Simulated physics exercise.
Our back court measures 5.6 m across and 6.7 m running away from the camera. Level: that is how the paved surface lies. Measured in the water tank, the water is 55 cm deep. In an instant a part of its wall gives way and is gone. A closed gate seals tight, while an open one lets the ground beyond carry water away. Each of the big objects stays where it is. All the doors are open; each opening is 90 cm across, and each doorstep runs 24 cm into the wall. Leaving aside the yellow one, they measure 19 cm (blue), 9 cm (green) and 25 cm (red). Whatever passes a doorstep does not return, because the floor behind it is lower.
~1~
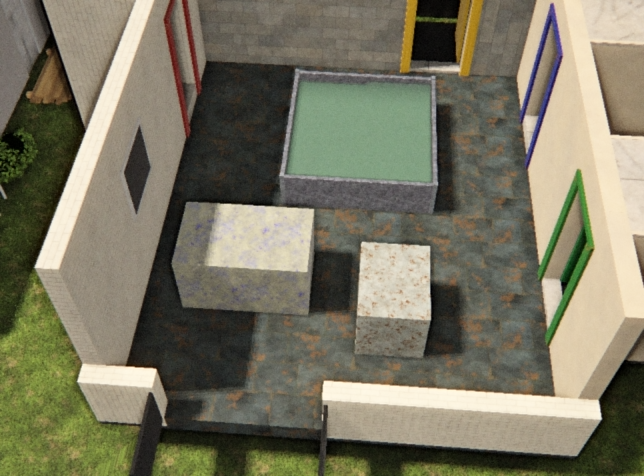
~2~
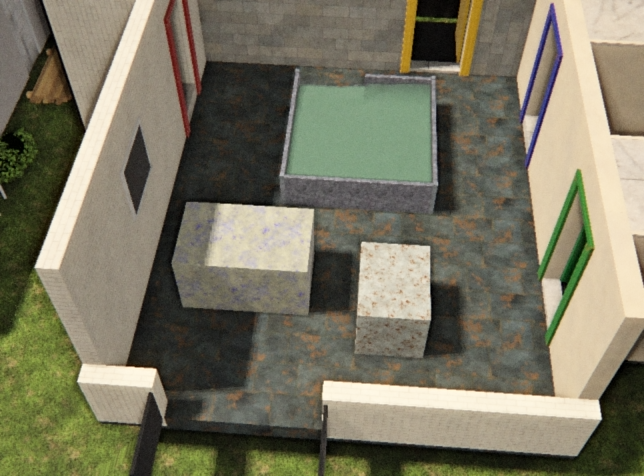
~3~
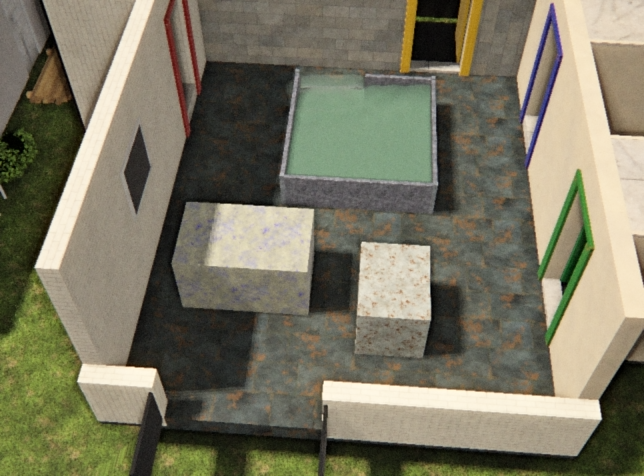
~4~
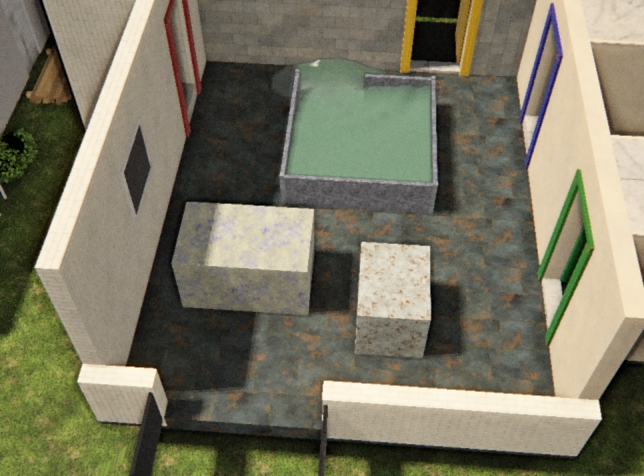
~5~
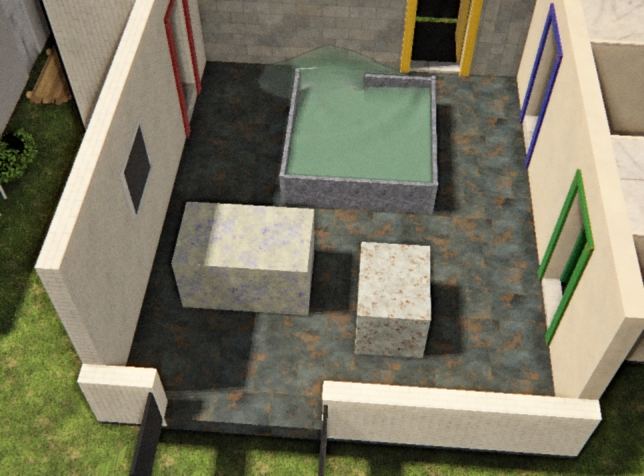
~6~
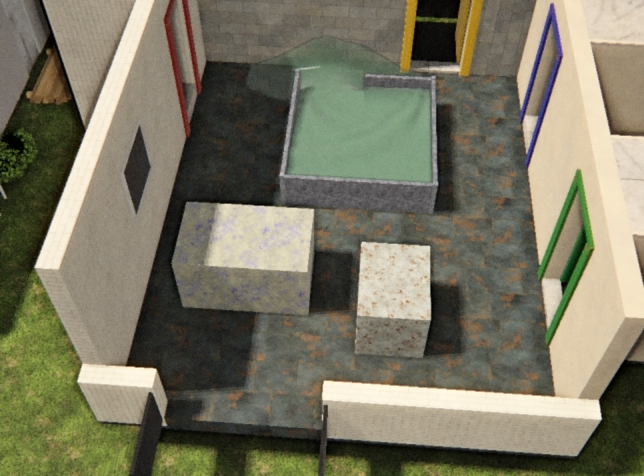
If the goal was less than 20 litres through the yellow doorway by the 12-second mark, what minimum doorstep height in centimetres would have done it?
A doorstep of about 5.5 cm would have done it.
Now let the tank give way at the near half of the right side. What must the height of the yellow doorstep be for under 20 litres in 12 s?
In that case you'd want it roughly 9.5 cm high.
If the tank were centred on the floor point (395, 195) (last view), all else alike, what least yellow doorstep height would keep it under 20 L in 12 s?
With that change, some 14.5 centimetres.
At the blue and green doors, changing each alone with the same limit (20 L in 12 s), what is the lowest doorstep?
You'd want some 10.0 cm at blue and some 7.0 cm at green.
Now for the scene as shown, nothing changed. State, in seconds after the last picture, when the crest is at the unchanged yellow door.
Peak time: Around 1.6 s.
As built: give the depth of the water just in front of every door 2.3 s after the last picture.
Door by door, in centimetres - yellow 8, blue 14, green 0, red 20.
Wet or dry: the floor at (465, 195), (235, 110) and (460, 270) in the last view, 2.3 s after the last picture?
One by one: Clear, drenched, clear.
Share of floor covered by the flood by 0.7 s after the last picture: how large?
Wet: Close to 15 %.
Then, 0.7 s after the last picture water covers 15 % of the floor, deepest (45 cm) near (325, 74); 7 cm at the yellow door, 0 litres in over its 6 cm doorstep.
Then, 2.3 s after the last picture water covers 40 % of the floor, deepest (34 cm) near (207, 62); 8 cm at the yellow door, 2 litres in over its 6 cm doorstep.
Then, 11.3 s after the last picture water covers 100 % of the floor, deepest (13 cm) near (122, 384); 7 cm at the yellow door, 17 litres in over its 6 cm doorstep.
At the yellow door as built, the water peaked near 8 cm, 1.5 s after the last picture.
Run again over the same 12 s with other heights there, 27 litres in over 5 cm, 9 litres over 7 cm. The limit of 20 litres is kept from about 5.5 cm up.
